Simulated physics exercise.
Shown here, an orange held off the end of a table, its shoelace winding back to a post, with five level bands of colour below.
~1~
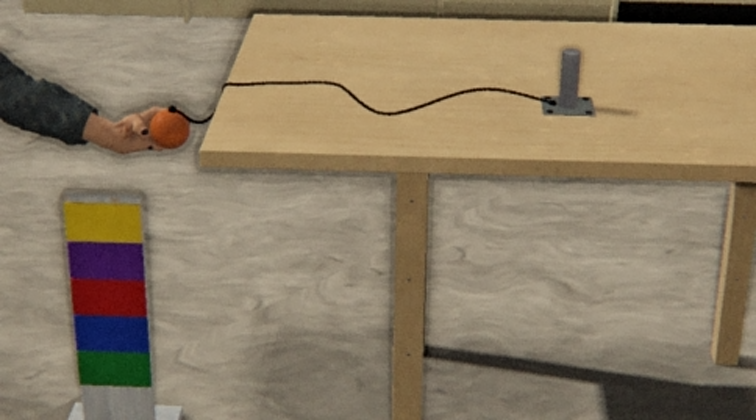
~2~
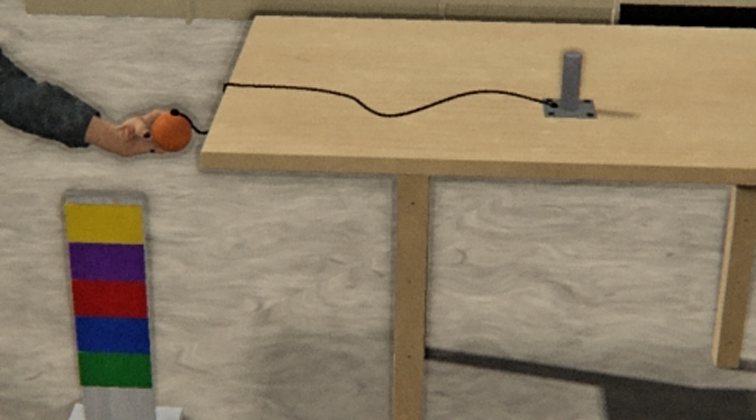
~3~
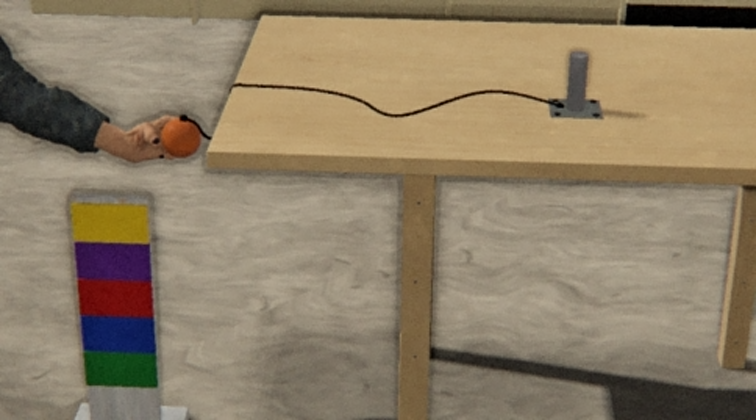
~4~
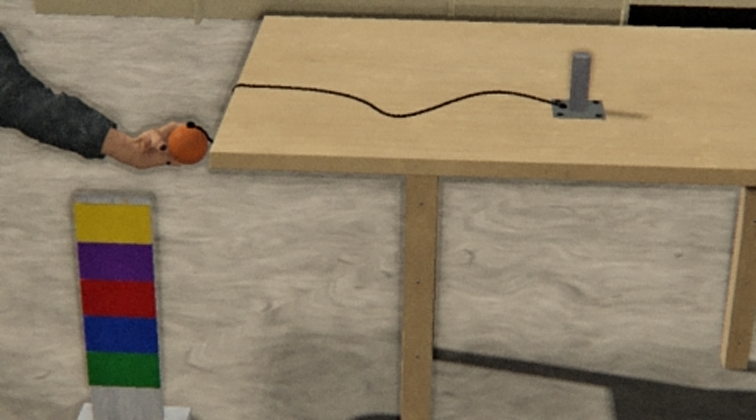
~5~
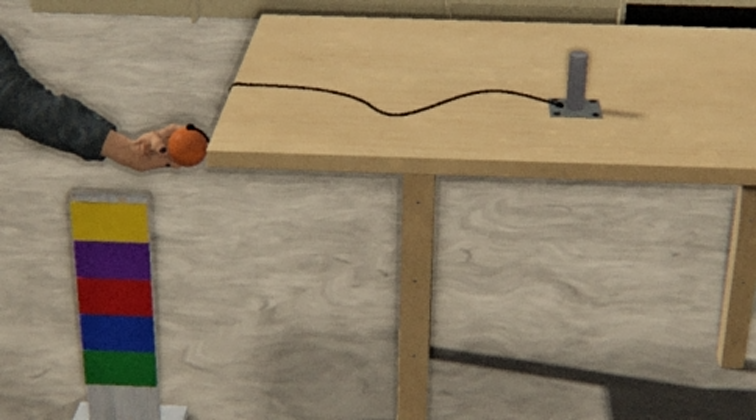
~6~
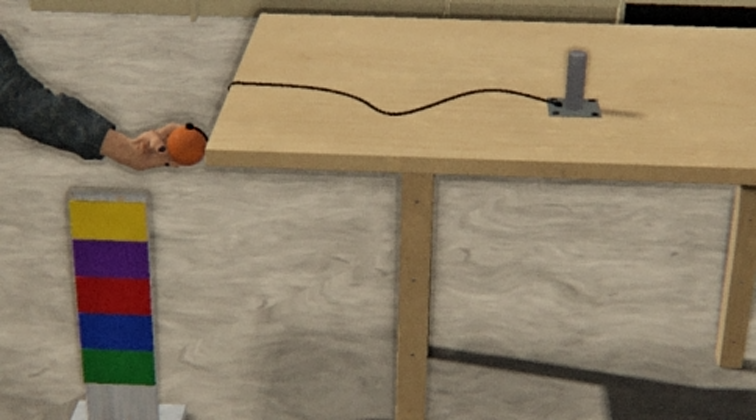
Beside a pale wooden table, a hand holds an orange ball just off the left end, a dark cord winding back across the top to a metal post. The hand eases the ball slightly right and down toward the table's edge, then keeps it nearly still above five coloured bands.
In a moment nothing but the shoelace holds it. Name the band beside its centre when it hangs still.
At purple.
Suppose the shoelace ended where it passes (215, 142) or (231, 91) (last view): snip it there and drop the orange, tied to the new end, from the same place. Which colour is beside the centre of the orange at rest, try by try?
Try by try: Yellow; no band.
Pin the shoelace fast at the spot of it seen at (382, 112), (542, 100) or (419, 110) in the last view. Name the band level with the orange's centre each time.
It would be yellow; purple; yellow.
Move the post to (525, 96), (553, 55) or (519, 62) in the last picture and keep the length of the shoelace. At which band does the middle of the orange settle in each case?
It would be red; purple; red.
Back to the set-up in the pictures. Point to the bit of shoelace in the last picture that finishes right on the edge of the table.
The one at (292, 86).
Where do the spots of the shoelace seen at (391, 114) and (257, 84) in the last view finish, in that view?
They go to (351, 98) and to (227, 134).
Early on, orange near (199, 257); level with purple.
Midway, orange near (263, 263); level with purple.
Near the end, orange near (216, 264); level with purple.
Finally, orange near (227, 267); level with purple. Its centre hangs level with the purple band.
